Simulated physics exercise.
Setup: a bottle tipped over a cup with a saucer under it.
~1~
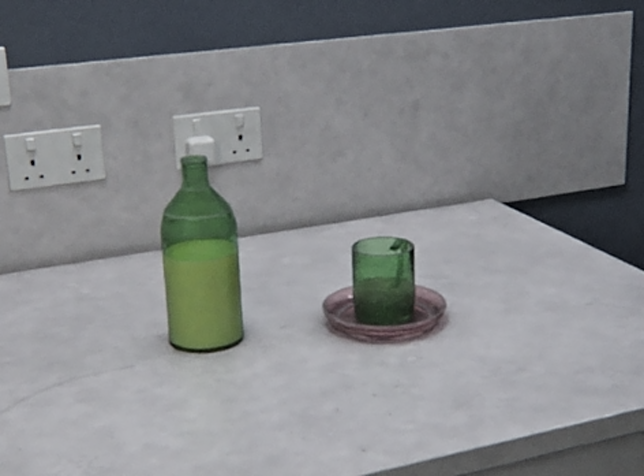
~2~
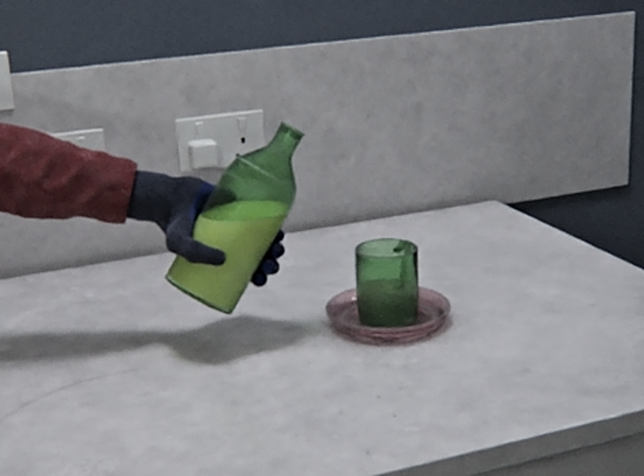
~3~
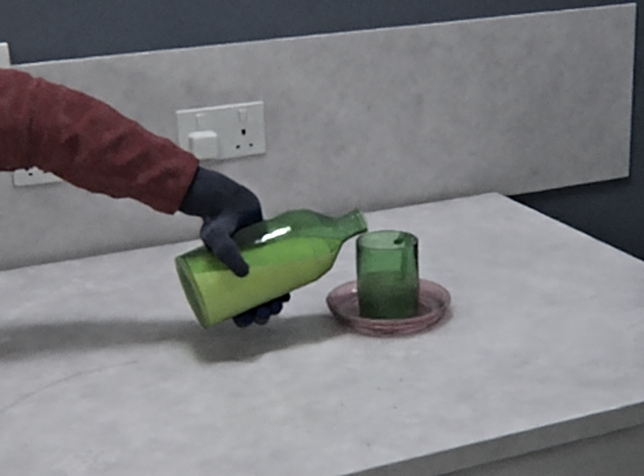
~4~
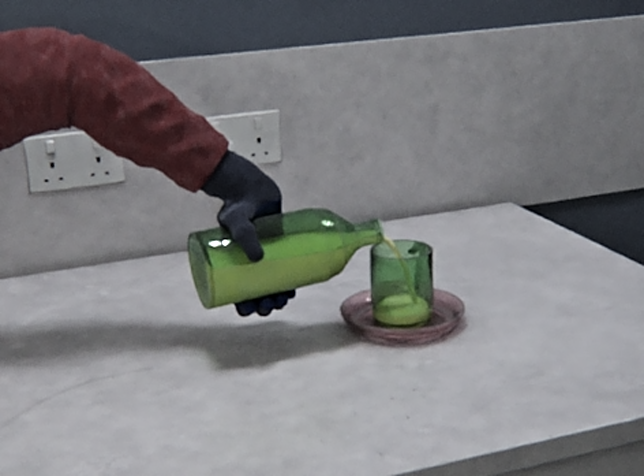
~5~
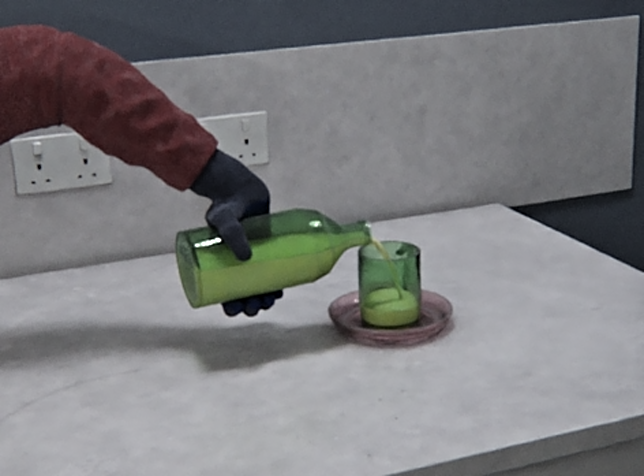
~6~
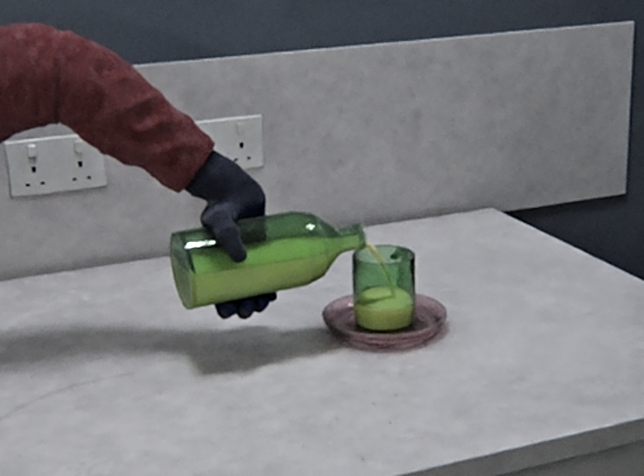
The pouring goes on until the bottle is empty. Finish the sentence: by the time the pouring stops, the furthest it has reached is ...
The furthest it reaches is past the saucer.
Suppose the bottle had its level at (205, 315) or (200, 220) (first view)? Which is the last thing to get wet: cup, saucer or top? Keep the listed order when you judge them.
In turn: Stays in the cup, past the saucer.
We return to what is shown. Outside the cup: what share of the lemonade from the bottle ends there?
About 50 %.
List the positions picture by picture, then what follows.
In the first frame, nothing is moving yet; bottle (201, 248) about half full; cup (384, 278) empty; saucer (411, 329) dry.
In the second frame, the bottle is picked up; bottle (247, 209) tipped 35° with all of its load; cup (387, 280) empty.
In the third frame, the bottle leans over the cup; bottle (280, 255) tipped 75° with all of its load; cup (388, 272) empty.
In the fourth frame, the lemonade is flowing; bottle (294, 250) tipped 85° with nearly all of its load; cup nearly empty, surface at (402, 306).
In the fifth frame, the lemonade is flowing; bottle (282, 250) tipped 85° with nearly all of its load; cup (390, 282) about a quarter full.
In the sixth frame, the lemonade is flowing; bottle (276, 253) tipped 90° with nearly all of its load; cup about a third full, surface at (384, 299); saucer (411, 337) dry.
Next, the cup is full to the brim; the saucer is wet, with room to spare.
After that, the cup is full to the brim; the saucer is full and running over.
Finally, the cup is full to the brim; the saucer is full and running over.
